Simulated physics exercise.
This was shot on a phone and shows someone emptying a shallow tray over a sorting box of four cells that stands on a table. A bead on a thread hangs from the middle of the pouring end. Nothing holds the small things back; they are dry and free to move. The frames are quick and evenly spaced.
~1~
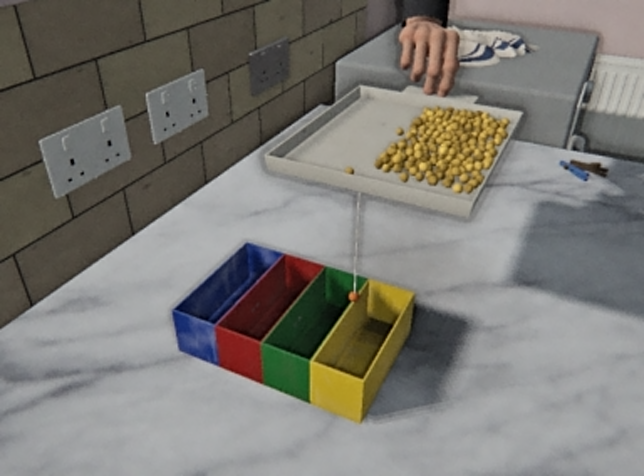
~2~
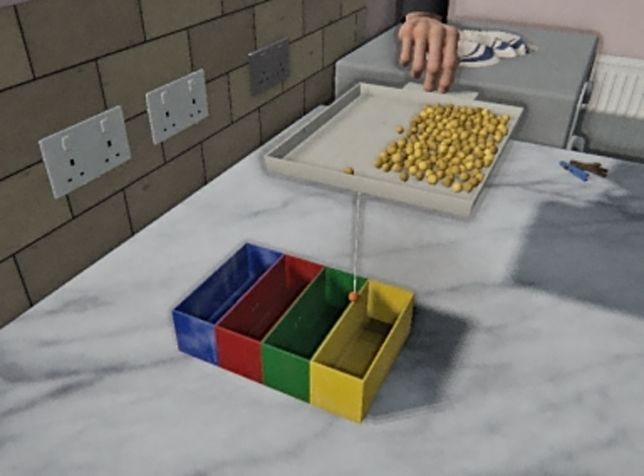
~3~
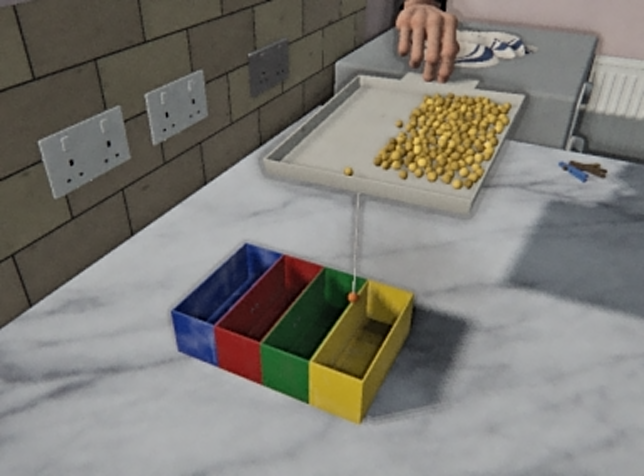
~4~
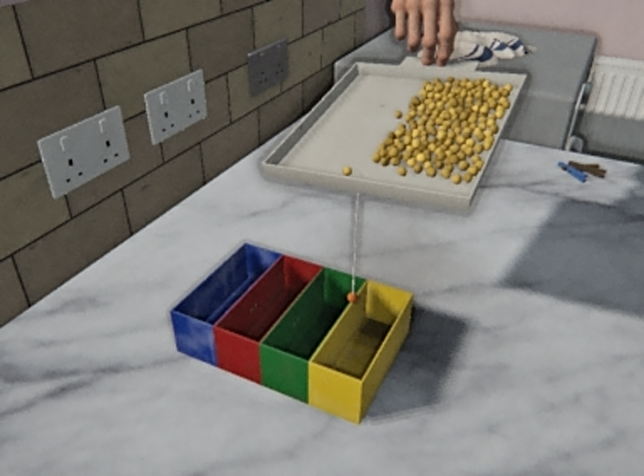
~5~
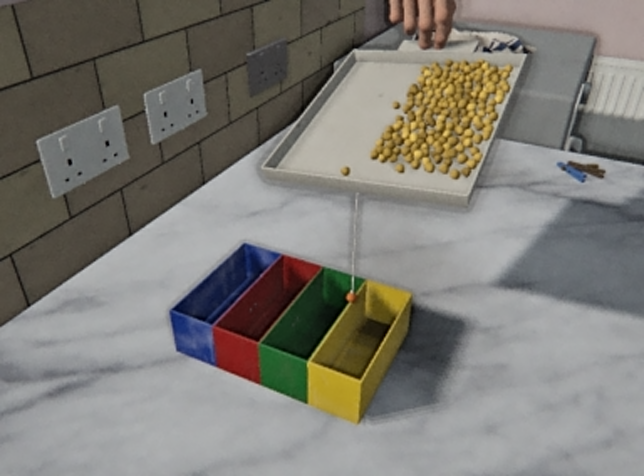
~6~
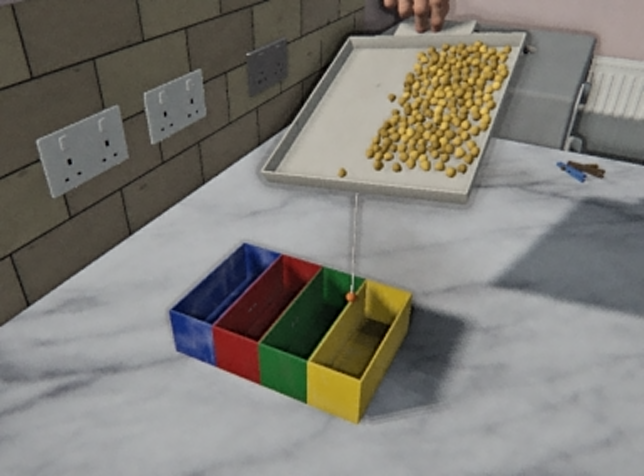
To begin with, a hand holds the far edge of a shallow tray of small yellow balls above a box with blue, red, green and yellow cells. The hand steadily raises that edge, tilting the tray with its left front corner dipping slightly, and a few balls shift a little.
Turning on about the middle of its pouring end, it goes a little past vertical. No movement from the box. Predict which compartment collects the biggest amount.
Biggest amount: The red compartment.
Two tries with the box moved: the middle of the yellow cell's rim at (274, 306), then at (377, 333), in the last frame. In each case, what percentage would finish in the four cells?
Around 70 then around 100 per cent.
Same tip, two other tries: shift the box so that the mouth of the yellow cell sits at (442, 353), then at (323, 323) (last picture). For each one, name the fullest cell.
The first position gives the blue cell, and the second gives the green cell.
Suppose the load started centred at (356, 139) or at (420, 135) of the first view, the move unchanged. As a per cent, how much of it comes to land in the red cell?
About 60 %, then about 50 %.
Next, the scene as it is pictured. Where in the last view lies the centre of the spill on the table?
Near (204, 387).
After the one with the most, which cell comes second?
Ranked second: That green cell.
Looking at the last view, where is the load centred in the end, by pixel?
Near pixel (268, 340).
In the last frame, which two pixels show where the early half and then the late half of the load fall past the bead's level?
About (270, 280) to begin with, then about (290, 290).
Soon, tray tipped steeply; nearly all on the tray; a small part falling or outside the box.
A while on, tray tipped past a quarter turn; about half on the tray; a small part in the red cell; a small part in the blue cell; a stray few in the green cell; a stray few in the yellow cell; about a quarter falling or outside the box.
Towards the end, tray tipped past a quarter turn; about two thirds in the red cell; about a quarter in the green cell; a small part in the yellow cell; a small part in the blue cell; a small part falling or outside the box.
Finally, tray tipped past a quarter turn; about two thirds in the red cell; about a quarter in the green cell; a small part in the yellow cell; a small part in the blue cell; a small part outside the box.
